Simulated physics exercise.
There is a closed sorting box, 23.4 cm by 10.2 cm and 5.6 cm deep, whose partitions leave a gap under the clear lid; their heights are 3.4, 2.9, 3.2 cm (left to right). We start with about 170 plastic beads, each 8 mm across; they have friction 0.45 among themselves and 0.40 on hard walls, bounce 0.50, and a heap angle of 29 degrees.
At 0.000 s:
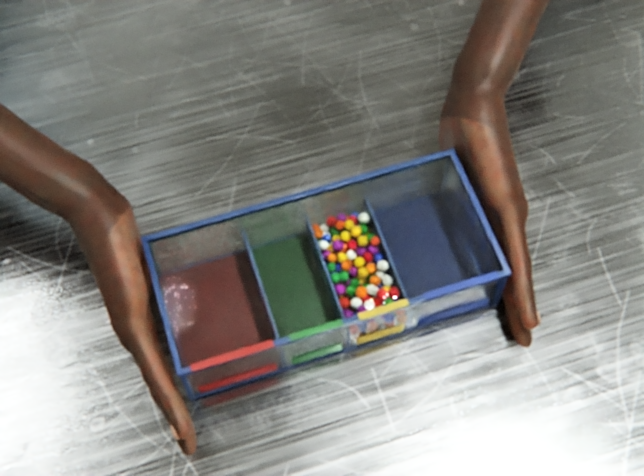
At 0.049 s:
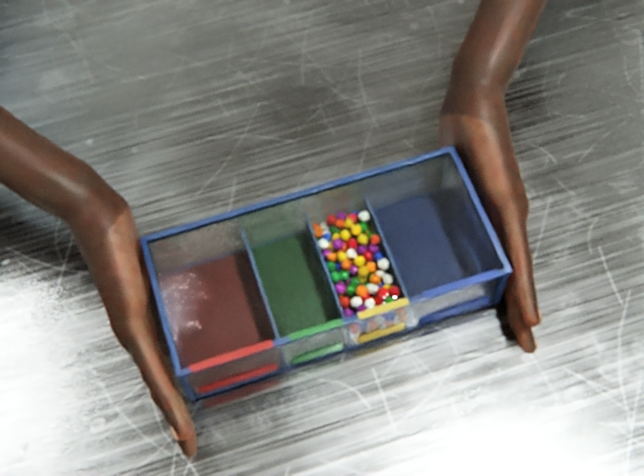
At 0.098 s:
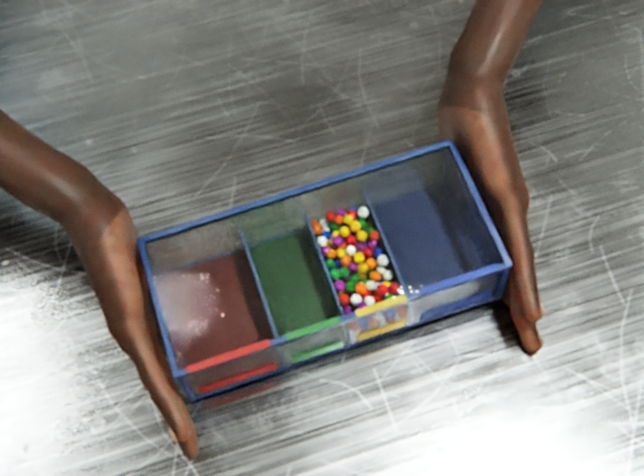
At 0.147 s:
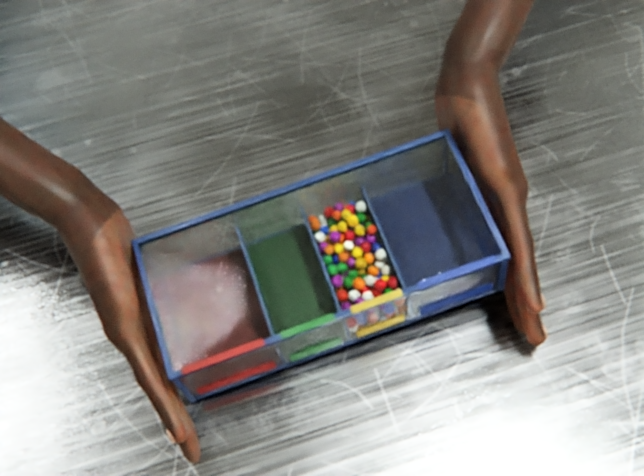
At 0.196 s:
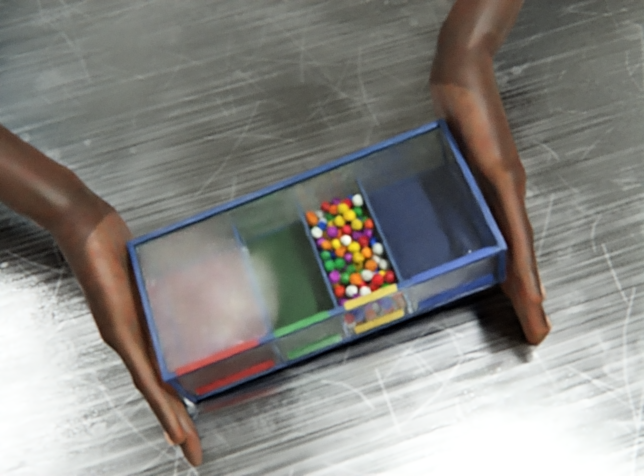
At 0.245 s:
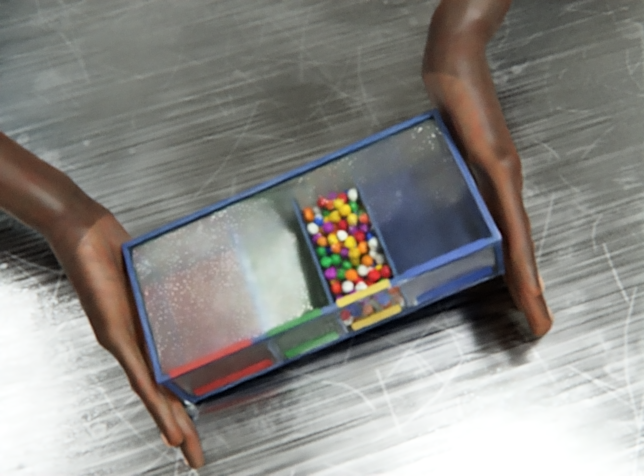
Two hands tilting a clear-lidded sorting box of colourful beads, its right end rising slightly as whitish haze spreads across the left compartments.
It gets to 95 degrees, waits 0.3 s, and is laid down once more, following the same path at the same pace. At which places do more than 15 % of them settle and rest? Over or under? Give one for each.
Red over; blue under; green under; yellow under.
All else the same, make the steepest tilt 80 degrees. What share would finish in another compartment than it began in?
About 45 per cent.
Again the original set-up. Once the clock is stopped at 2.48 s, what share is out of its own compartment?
About 90 %.
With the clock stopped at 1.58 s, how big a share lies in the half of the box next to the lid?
About 60 %.
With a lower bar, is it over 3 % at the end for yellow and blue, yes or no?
So yellow is a pass and blue is a miss.
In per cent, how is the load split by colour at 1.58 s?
Red 55, blue 0, green 15, yellow 30.
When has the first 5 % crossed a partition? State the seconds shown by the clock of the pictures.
It comes at roughly 1.10 s.
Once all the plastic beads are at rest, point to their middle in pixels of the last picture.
Somewhere near (199, 300) in the last picture.
Then, at 1.58 s, tilt 95 degrees; red 55 %, green 15 %, yellow 30 %.
After 2.48 s, tilt 48 degrees; red 90 %, yellow 10 %.
After 3.37 s, tilt 0 degrees; red 90 %, yellow 10 %.
By 3.9 s all is still; red 90 %, blue 0 %, green 0 %, yellow 10 %.
